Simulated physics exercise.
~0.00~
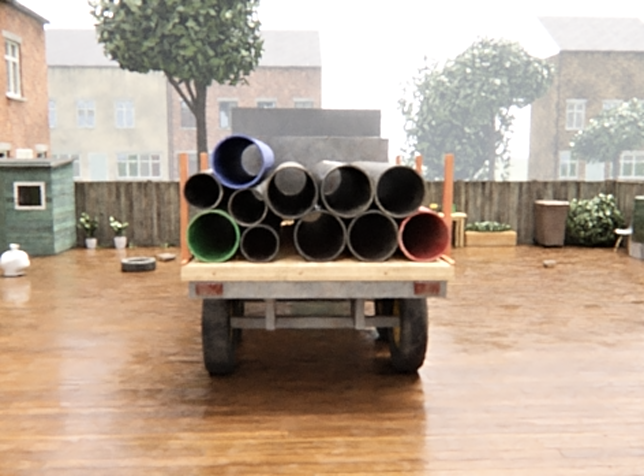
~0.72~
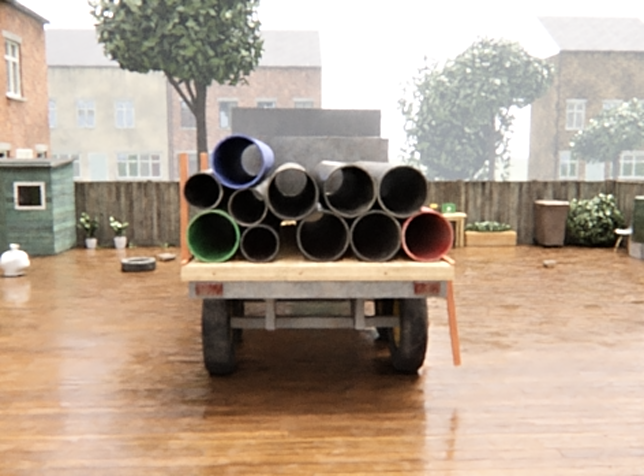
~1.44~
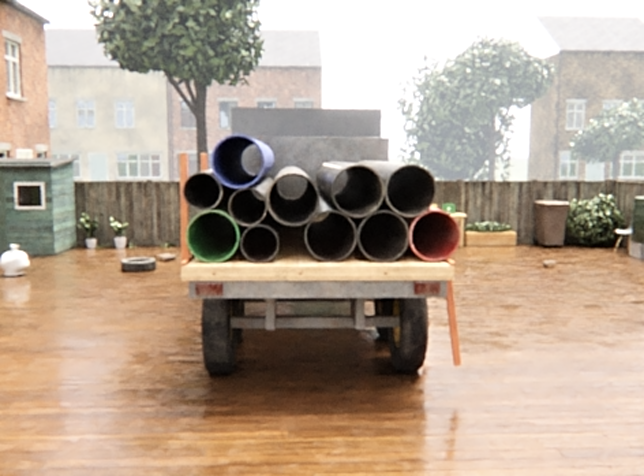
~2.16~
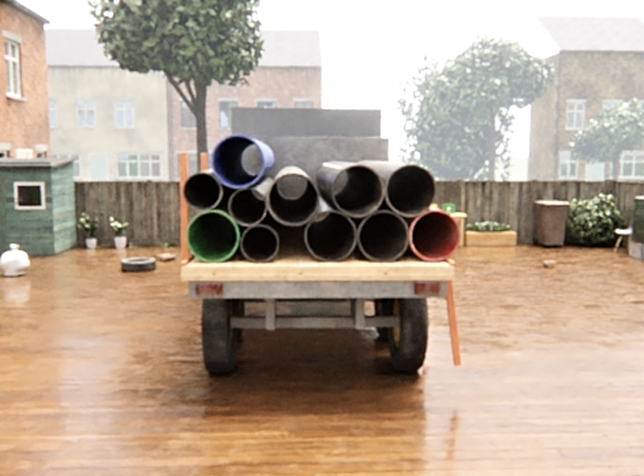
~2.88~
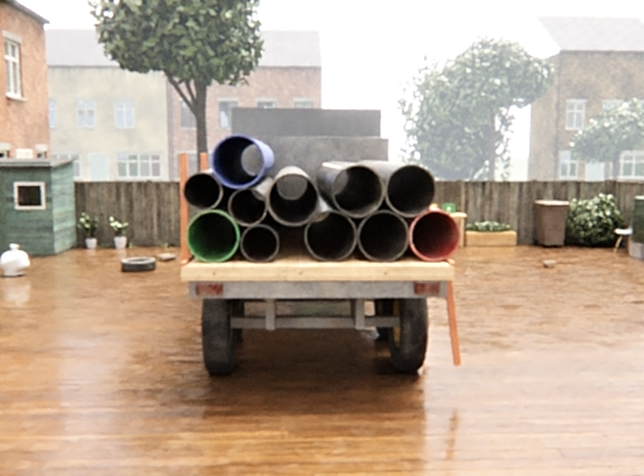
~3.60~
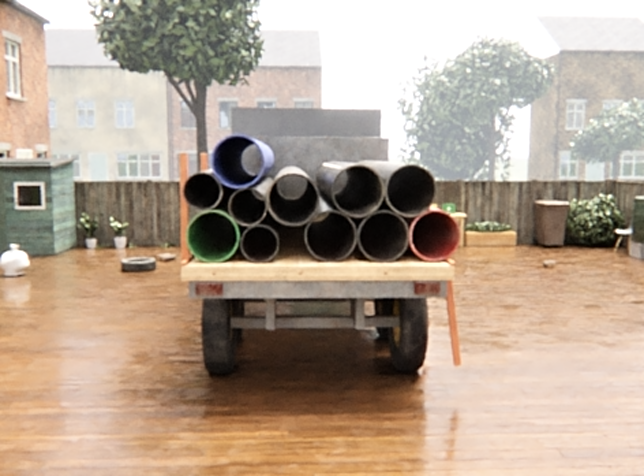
A flatbed lorry's right posts drop, and its pipes shift slightly right but stay aboard.
